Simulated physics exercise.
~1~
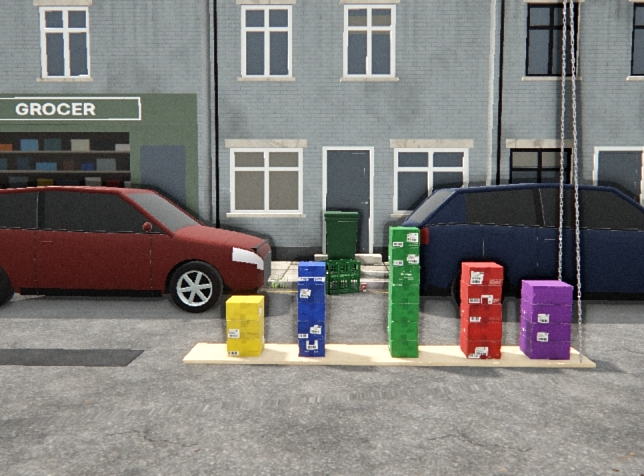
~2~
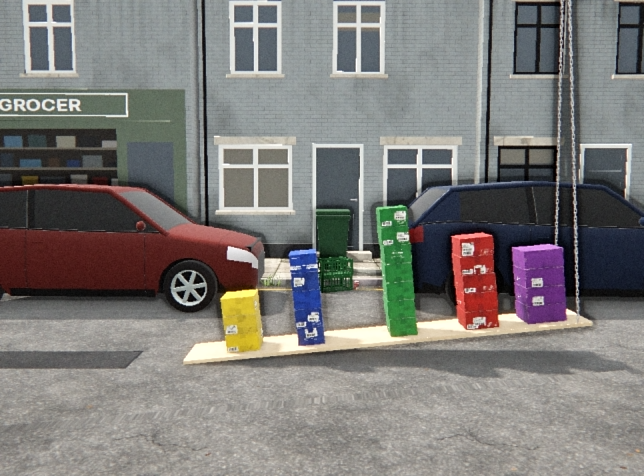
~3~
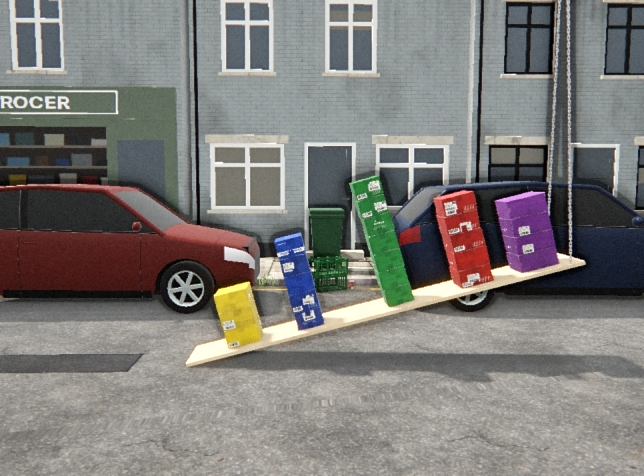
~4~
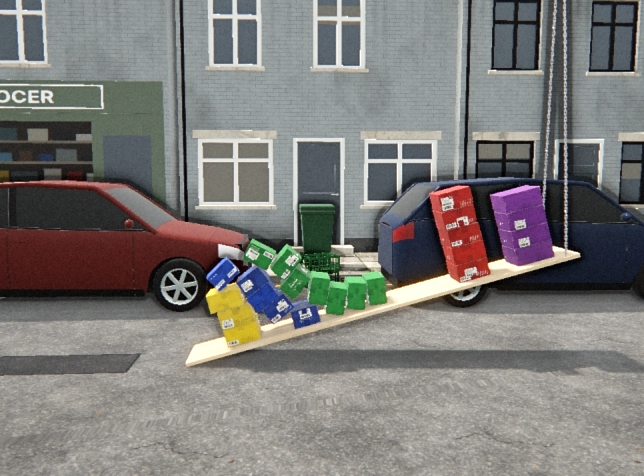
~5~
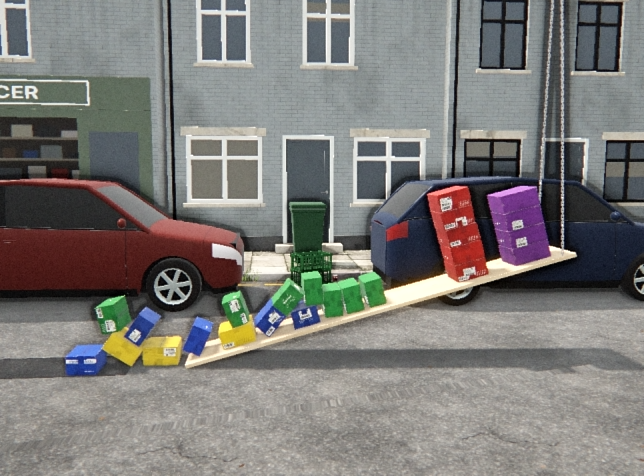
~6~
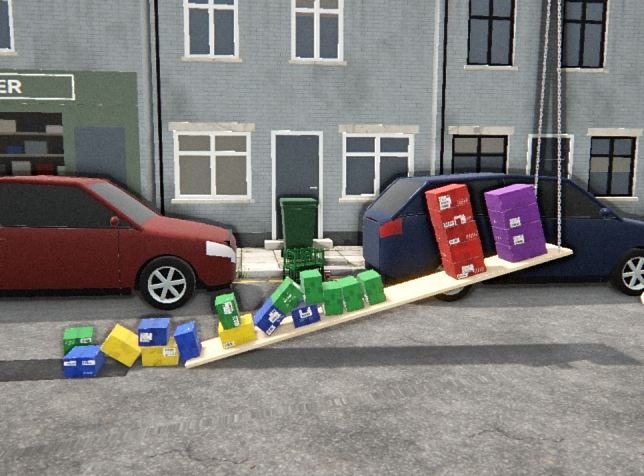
On a street, a board's right end rises, toppling the green, blue and yellow stacks.
